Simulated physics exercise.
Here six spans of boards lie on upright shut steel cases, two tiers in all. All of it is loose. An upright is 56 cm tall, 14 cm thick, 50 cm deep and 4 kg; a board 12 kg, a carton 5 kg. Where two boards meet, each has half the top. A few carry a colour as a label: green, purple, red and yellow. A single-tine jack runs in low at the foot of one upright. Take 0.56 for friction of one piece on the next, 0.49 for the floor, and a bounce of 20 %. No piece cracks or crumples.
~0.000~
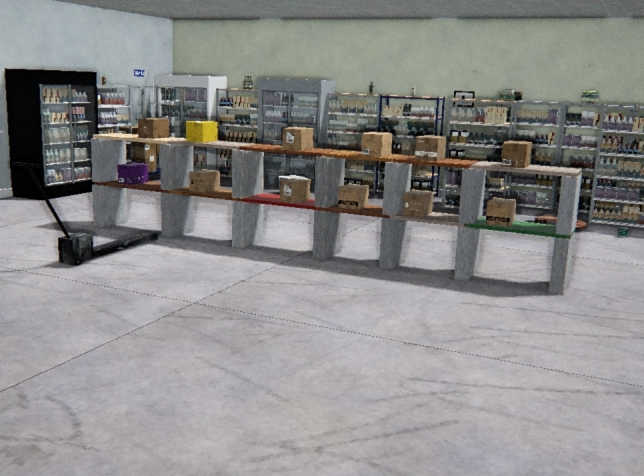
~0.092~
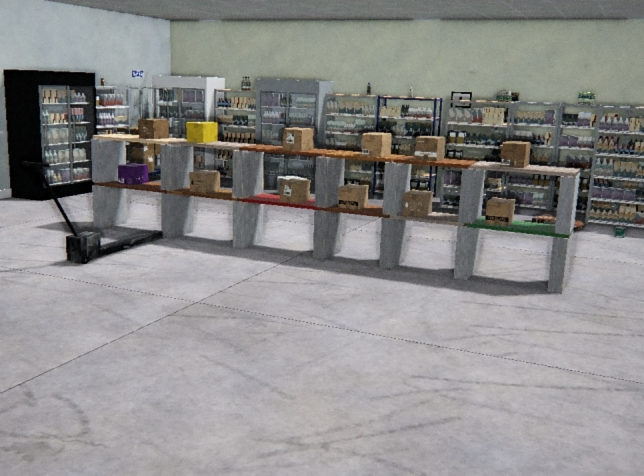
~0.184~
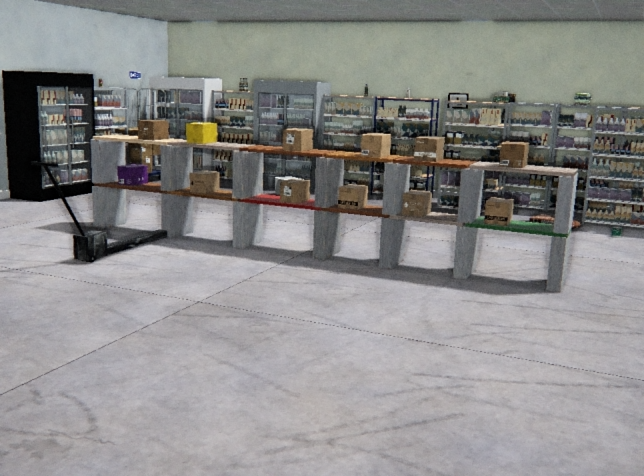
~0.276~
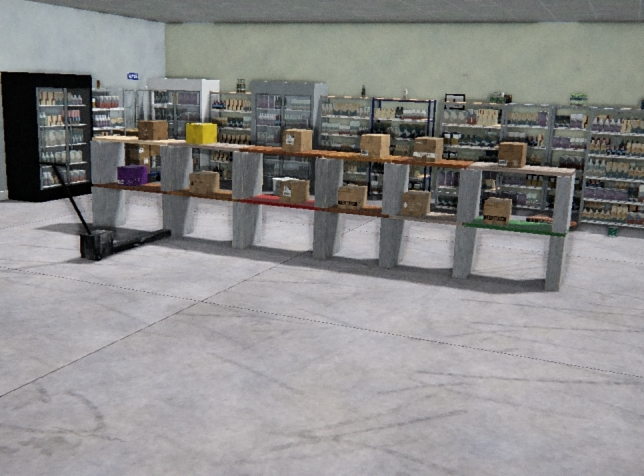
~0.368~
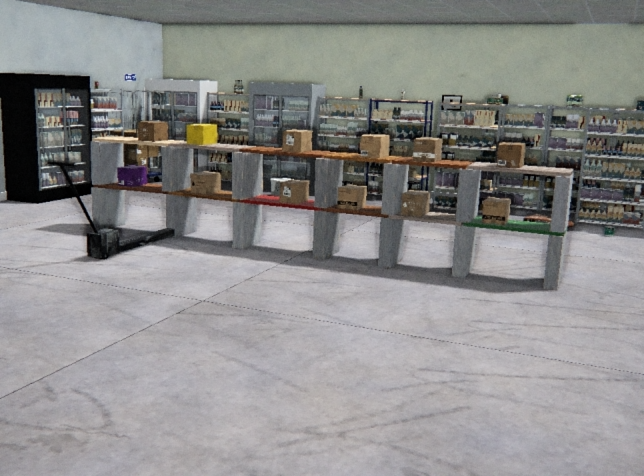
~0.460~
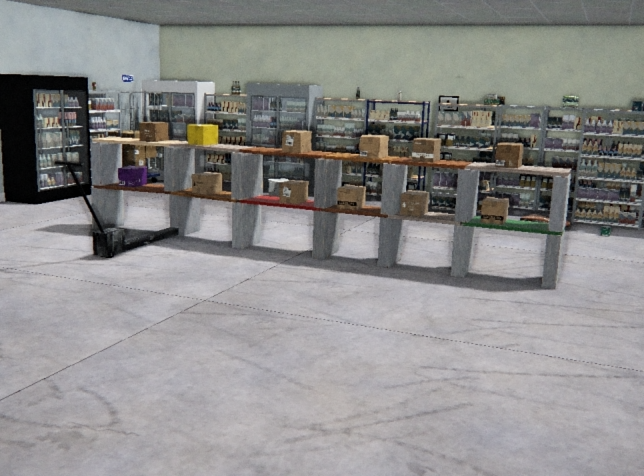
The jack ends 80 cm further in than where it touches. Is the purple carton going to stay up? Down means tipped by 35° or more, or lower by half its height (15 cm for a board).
The purple carton comes down.
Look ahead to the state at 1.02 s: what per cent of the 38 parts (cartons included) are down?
0 per cent by then.
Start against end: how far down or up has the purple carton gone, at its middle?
About 55 cm lower.
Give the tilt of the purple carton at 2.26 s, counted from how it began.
Some 40°.
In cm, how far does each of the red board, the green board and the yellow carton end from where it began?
Red 0, green 0, yellow 40.
Around 0.66 s, none of the 38 pieces down, 12 disturbed; purple carton displaced 11 cm; yellow carton displaced 13 cm.
Around 1.02 s, none of the 38 pieces down, 14 disturbed; purple carton tipped 9°.
Around 1.62 s, 5 of the 38 pieces down; purple carton tipped 31°, 41 cm lower; yellow carton displaced 38 cm.
Around 2.26 s, 5 of the 38 pieces down; purple carton tipped 38°, 55 cm lower; yellow carton displaced 40 cm.
Finally (3.9 s), 5 of the 38 pieces down; purple carton tipped 35°, 55 cm lower; yellow carton displaced 40 cm; red board unmoved. Seen by the last camera, middles, purple carton near (181, 217), yellow carton near (220, 134).
